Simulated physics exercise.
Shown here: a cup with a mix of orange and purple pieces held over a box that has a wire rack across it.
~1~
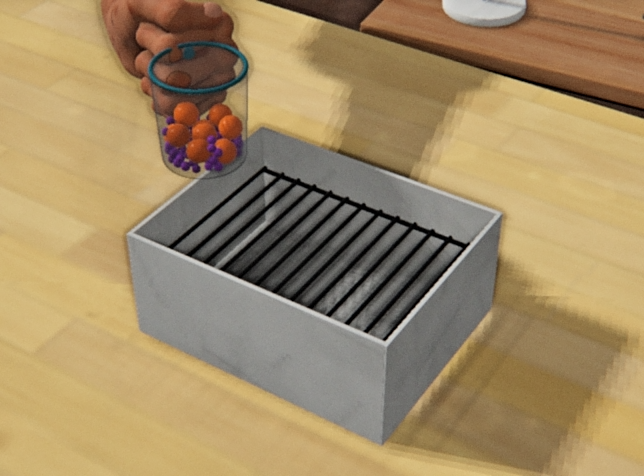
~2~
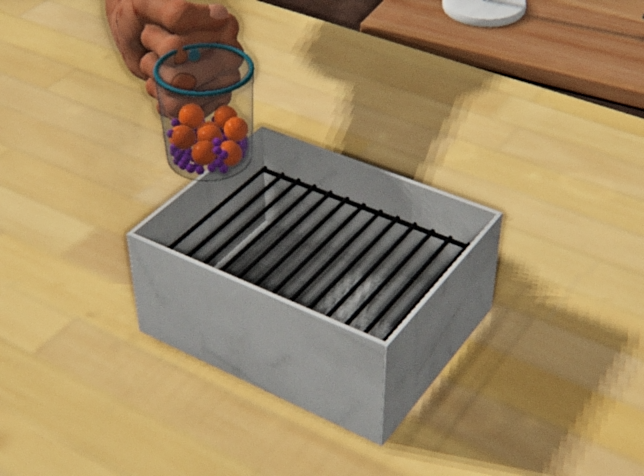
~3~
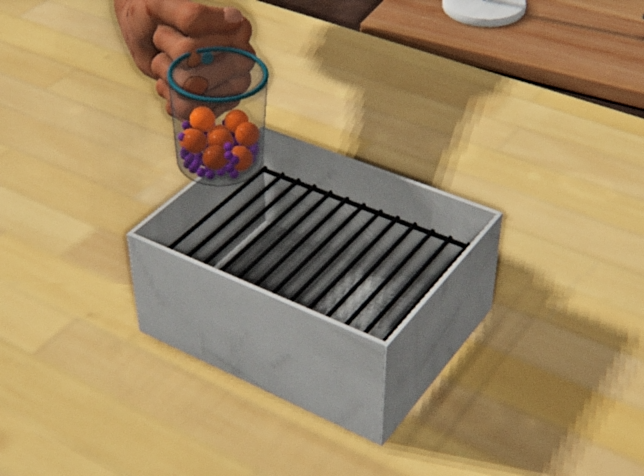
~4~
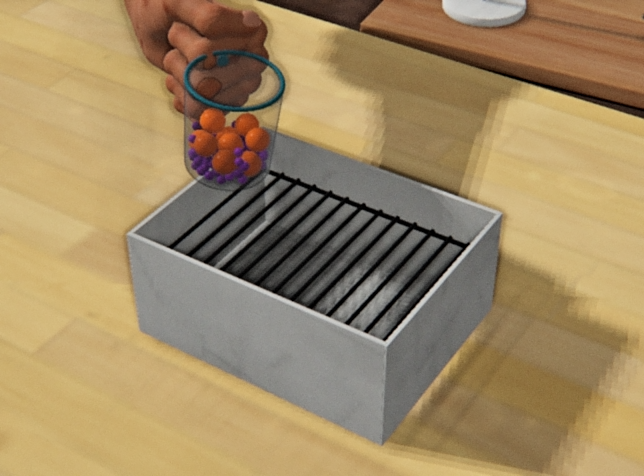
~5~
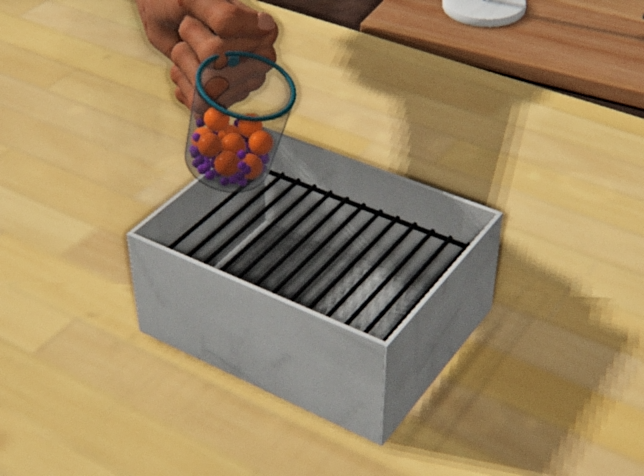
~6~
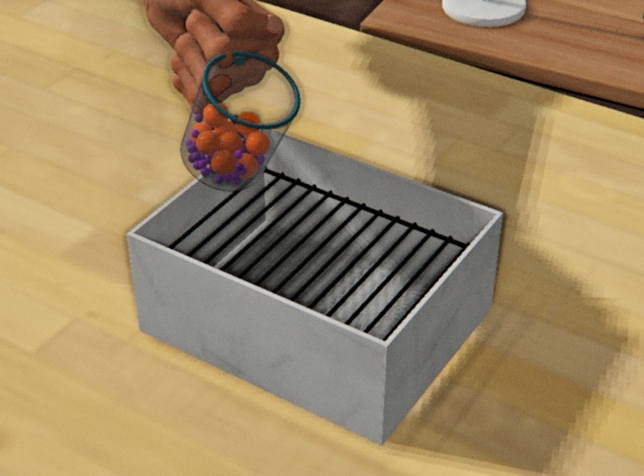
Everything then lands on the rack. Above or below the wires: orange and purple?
For orange: Retained above. Purple: Through the grille.
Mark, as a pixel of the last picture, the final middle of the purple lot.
Its middle ends up around (281, 304) in the last picture.
Then, 0.37 s after the last picture, orange ones, all in the cup; purple ones, all in the cup.
Then, 0.77 s after the last picture, orange ones, all in the cup; purple ones, all in the cup.
Then, 1.24 s after the last picture, orange ones, all on or over the wires; purple ones, a stray few in the cup, about two thirds on or over the wires, about a third under the rack.
By the end, orange ones, all on the wires, none under the rack; purple ones, all under the rack.
